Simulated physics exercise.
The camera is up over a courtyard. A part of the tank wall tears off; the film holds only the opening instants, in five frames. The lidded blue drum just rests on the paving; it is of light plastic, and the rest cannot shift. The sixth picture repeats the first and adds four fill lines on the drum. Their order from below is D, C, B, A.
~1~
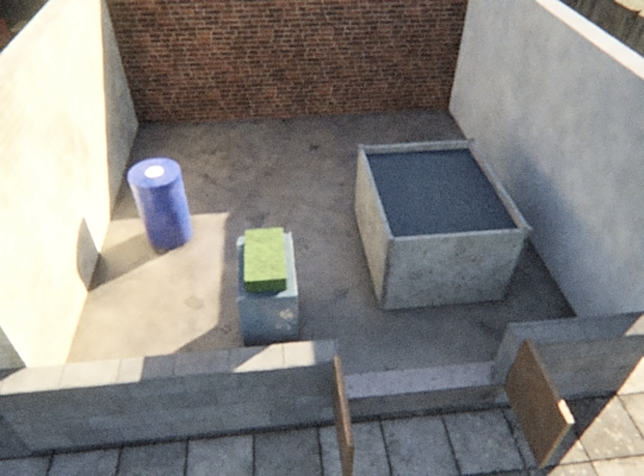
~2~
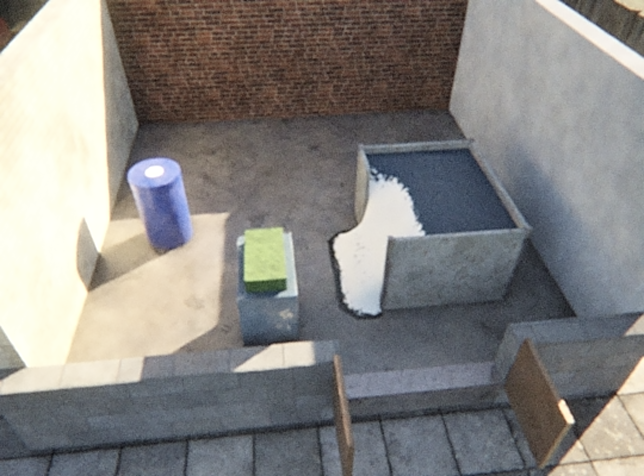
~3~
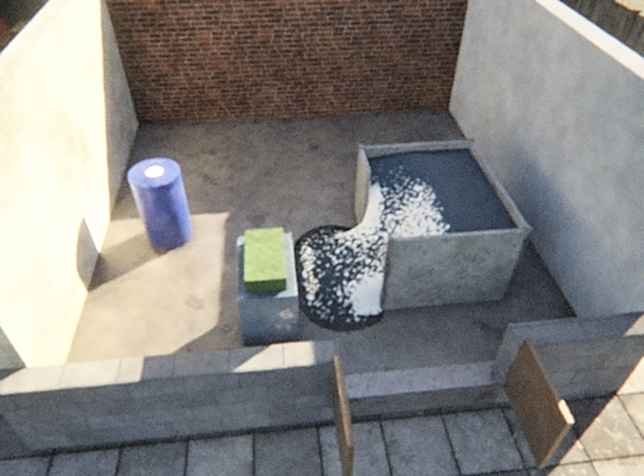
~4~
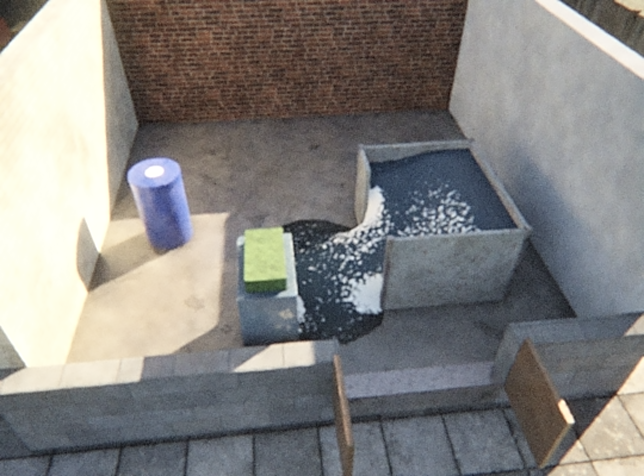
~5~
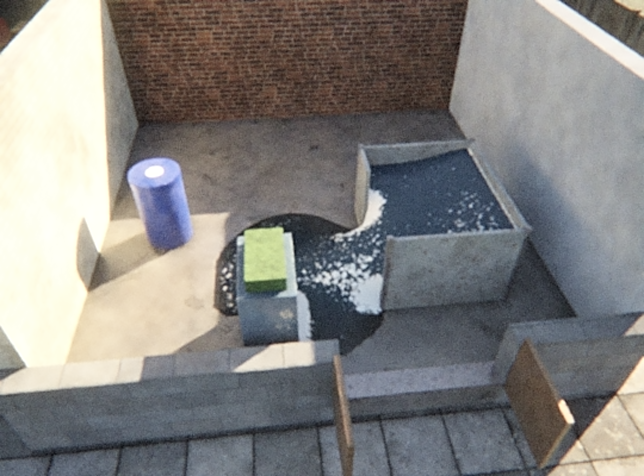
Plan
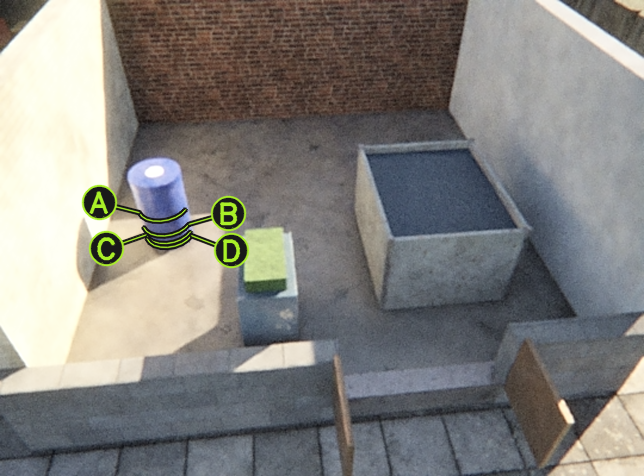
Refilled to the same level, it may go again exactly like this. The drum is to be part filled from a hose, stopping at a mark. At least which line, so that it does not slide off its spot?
Use mark A.
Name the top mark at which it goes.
Here it is mark B.
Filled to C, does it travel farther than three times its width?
Yes, it does.
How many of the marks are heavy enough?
One of the four.
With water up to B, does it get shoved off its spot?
Yes.
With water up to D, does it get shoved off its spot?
Yes, that goes wrong.
On the marked copy, A at (160, 221); B at (164, 235); C at (166, 243); D at (167, 247); from the bottom up D, C, B, A.
If A is chosen, it does not move.
If B is chosen, it is pushed about twice its own width away.
If C is chosen, it is pushed about 5 times its own width away.
If D is chosen, it is pushed about 7 times its own width away.
